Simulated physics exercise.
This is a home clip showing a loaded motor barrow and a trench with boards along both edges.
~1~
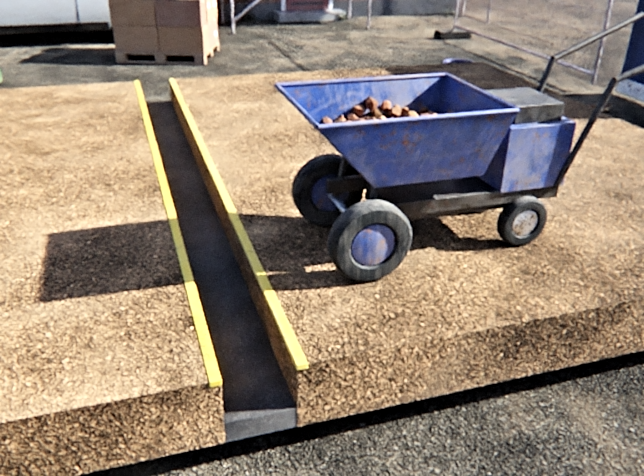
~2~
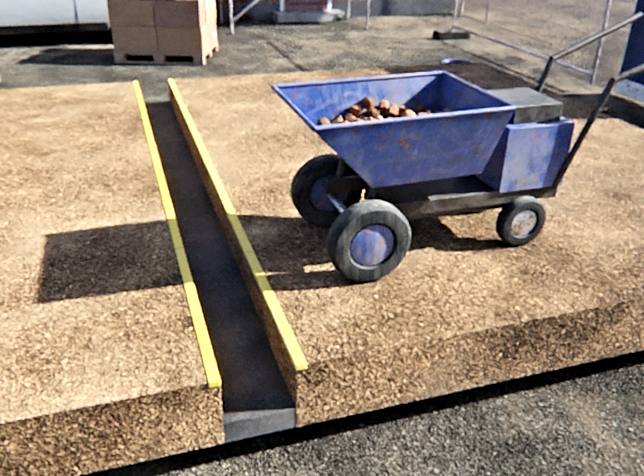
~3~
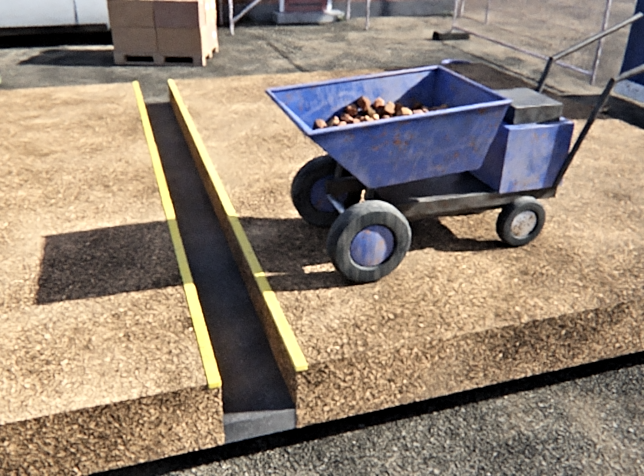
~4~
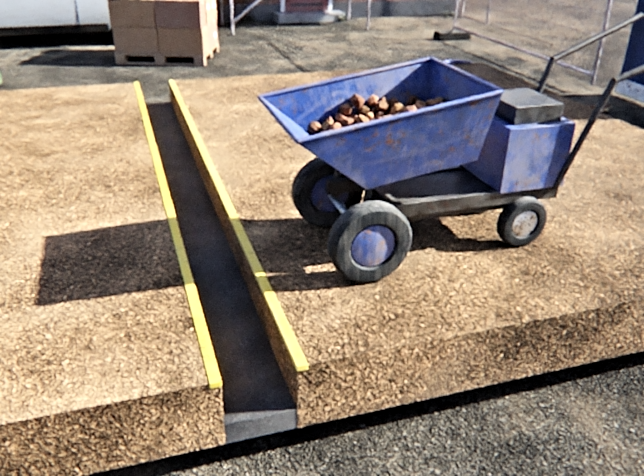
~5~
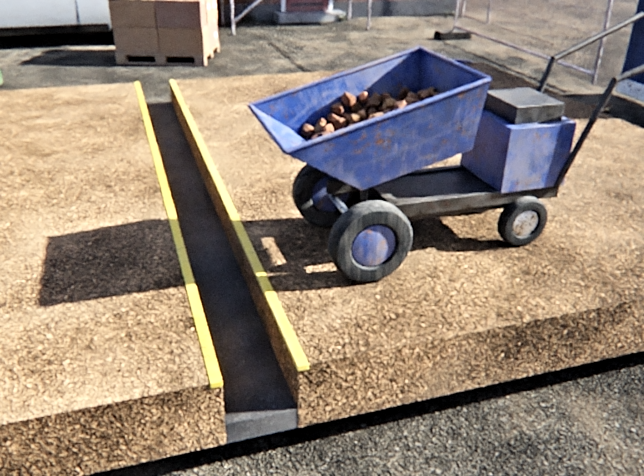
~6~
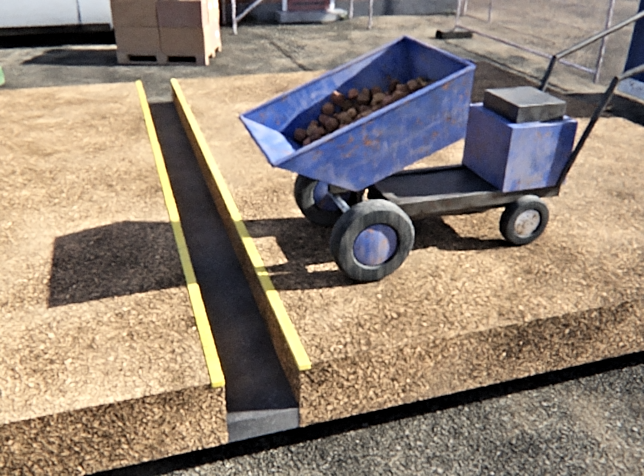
At first, a blue motor barrow loaded with brown clods stands with its skip level, to the right of a narrow trench edged with yellow-topped boards. The skip then tilts slowly toward the trench, its left lip lowering and its back rising clearly, while the wheels stay put and the clods remain inside.
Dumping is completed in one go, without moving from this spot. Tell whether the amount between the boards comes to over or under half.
The load will chiefly settle in the trench.
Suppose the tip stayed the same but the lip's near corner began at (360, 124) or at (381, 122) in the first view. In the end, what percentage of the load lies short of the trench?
Near 0 % and 10 %.
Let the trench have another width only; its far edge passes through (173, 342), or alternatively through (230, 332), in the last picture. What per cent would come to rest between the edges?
In turn 100 and 20 in a hundred.
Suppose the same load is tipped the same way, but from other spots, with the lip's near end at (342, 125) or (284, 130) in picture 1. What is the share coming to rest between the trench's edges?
First spot: 90 %, second spot: 0 %.
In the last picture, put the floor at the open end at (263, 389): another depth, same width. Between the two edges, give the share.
I'd say roughly 30 in a hundred.
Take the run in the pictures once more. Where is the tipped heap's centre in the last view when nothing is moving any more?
Close to (215, 293) in the last view.
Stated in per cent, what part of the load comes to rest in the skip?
It works out to some 10 percent.
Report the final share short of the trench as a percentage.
I'd put it at around 0 percent.
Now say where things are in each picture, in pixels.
The first picture shows lip of the skip (318, 127), level; top of the load (420, 124), clay clods; first edge of the trench (283, 322); far edge (204, 336), the trench under half as wide as the skip, and about half as deep as wide.
The second picture shows lip of the skip (314, 129), tipped barely; top of the load (418, 123).
The third picture shows lip of the skip (307, 134), tipped barely; top of the load (413, 120).
The fourth picture shows lip of the skip (298, 141), tipped a little; top of the load (421, 121).
The fifth picture shows lip of the skip (286, 152), tipped clearly; top of the load (423, 108).
The sixth picture shows lip of the skip (273, 165), tipped clearly; top of the load (420, 107); first edge of the trench (285, 322); far edge (206, 336).
Just after the last frame, skip tipped steeply; every one in the skip.
A moment on, skip tipped right over; roughly two thirds in the skip; roughly a third in or heaped over the trench; about a tenth beyond it.
Further on, skip tipped right over; about a tenth in the skip; roughly two thirds in or heaped over the trench; about a tenth beyond it.
When it is over, skip tipped right over; about a tenth in the skip; the larger part in or heaped over the trench; about a tenth beyond it.
